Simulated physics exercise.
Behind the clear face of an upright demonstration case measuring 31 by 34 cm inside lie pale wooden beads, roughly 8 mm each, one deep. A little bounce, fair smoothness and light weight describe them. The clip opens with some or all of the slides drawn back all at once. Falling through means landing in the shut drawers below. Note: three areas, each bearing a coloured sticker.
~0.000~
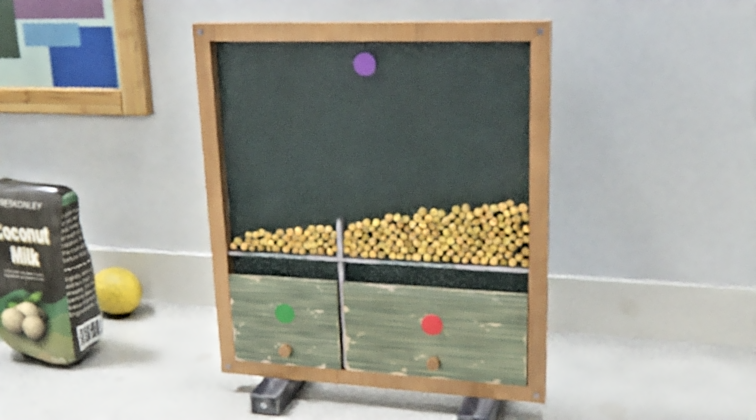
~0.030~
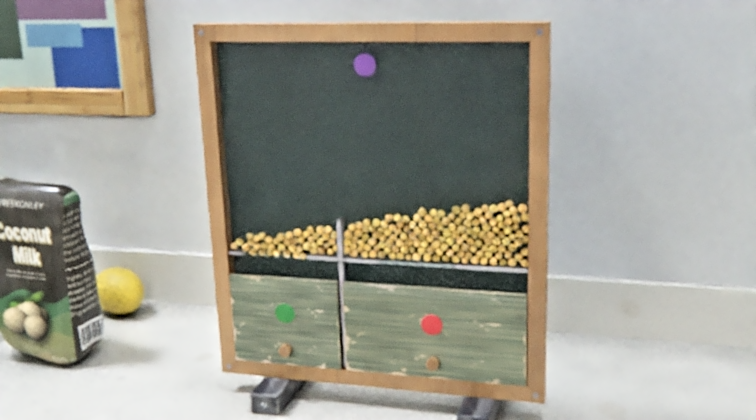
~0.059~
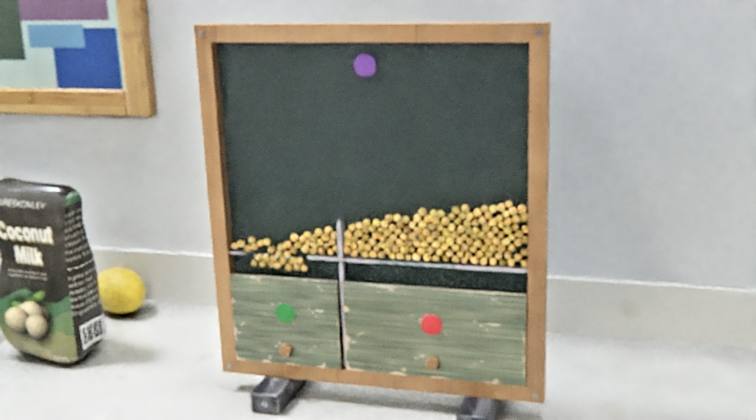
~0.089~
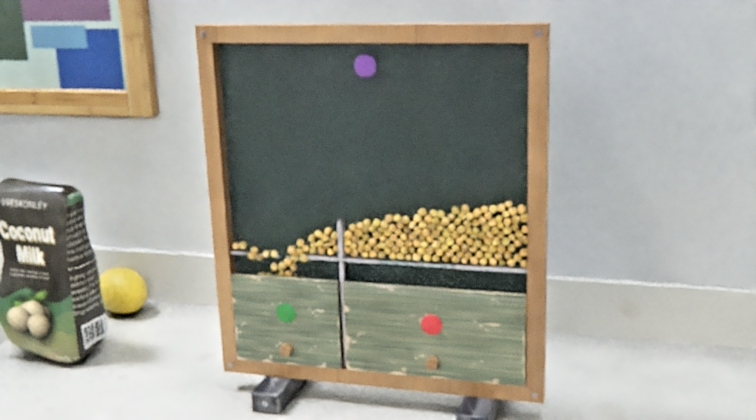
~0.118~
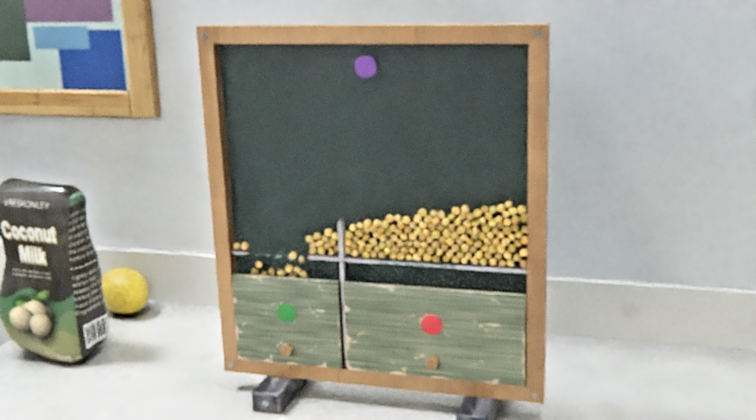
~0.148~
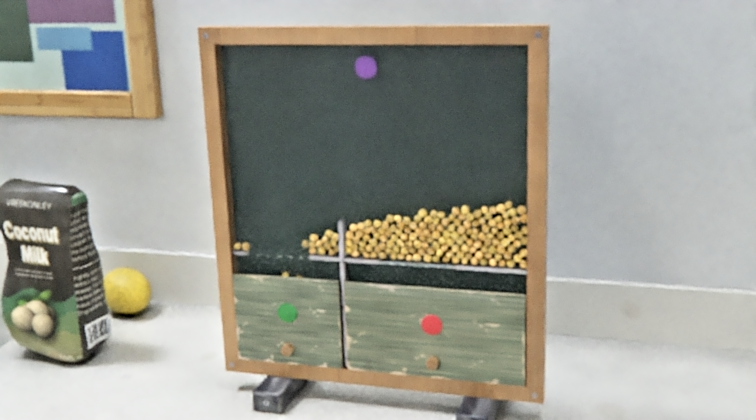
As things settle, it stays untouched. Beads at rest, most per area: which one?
Answer: Purple.
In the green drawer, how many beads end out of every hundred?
Something close to 20 in a hundred ends up there.
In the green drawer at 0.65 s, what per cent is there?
Some 20 per cent.
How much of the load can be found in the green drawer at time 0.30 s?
Share: Near 15 per cent.
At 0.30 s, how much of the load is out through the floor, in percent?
By that time around 15 per cent has passed out below.
After 0.30 s, 15 % are out; purple 85 %, green 15 %.
After 0.65 s, 20 % are out; purple 80 %, green 20 %.
After 1.35 s, 20 % are out; purple 80 %, green 20 %.
At rest by 1.5 s, 20 % are out; red 0 %, purple 80 %, green 20 %.
